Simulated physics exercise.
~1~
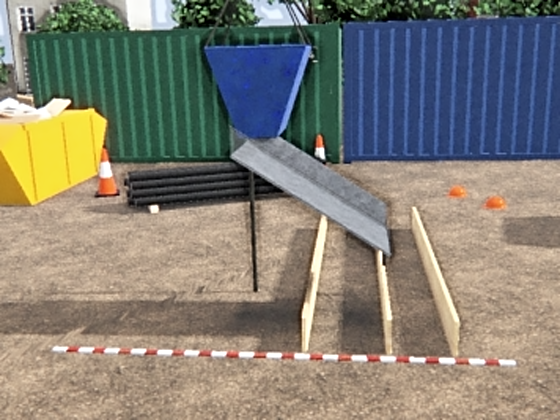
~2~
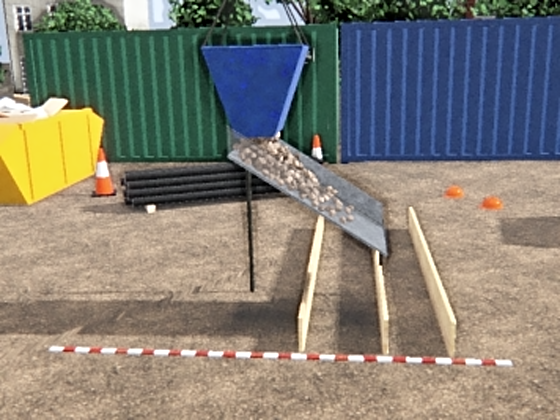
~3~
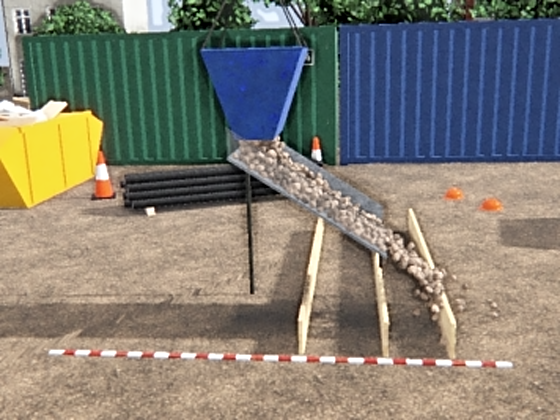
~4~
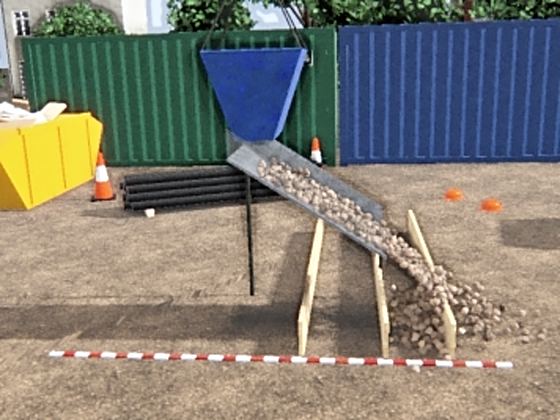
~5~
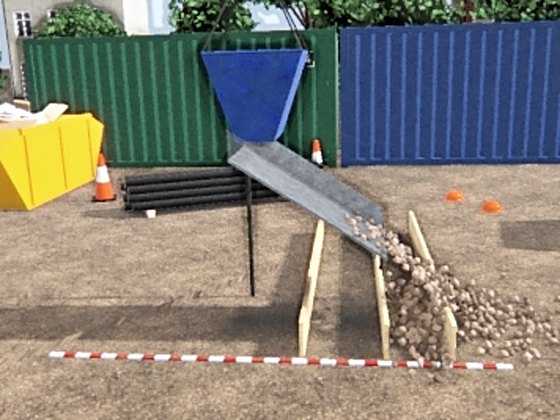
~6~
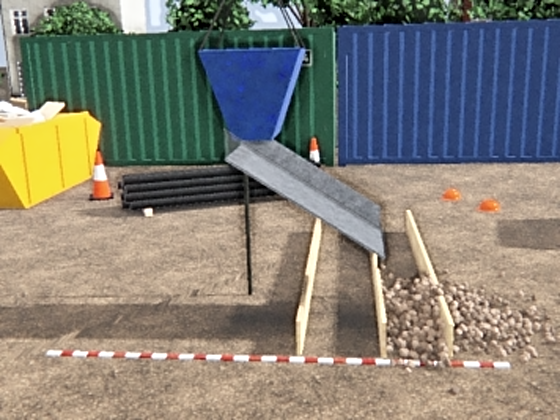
A green container and a blue container stand behind a yard of bare brown ground, seen from the front and slightly above by a gently swaying camera. A blue skip hangs over a sloping grey steel chute, with a yellow bin, an orange cone and black pipes to the left, and upright planks below beside a red-and-white staff. Brown stones drop from the skip and slide down the chute to the right. They pour off its lower end into the right bay, some spilling past the outer plank. The chute empties, leaving most stones heaped in the right bay and the rest beyond it.
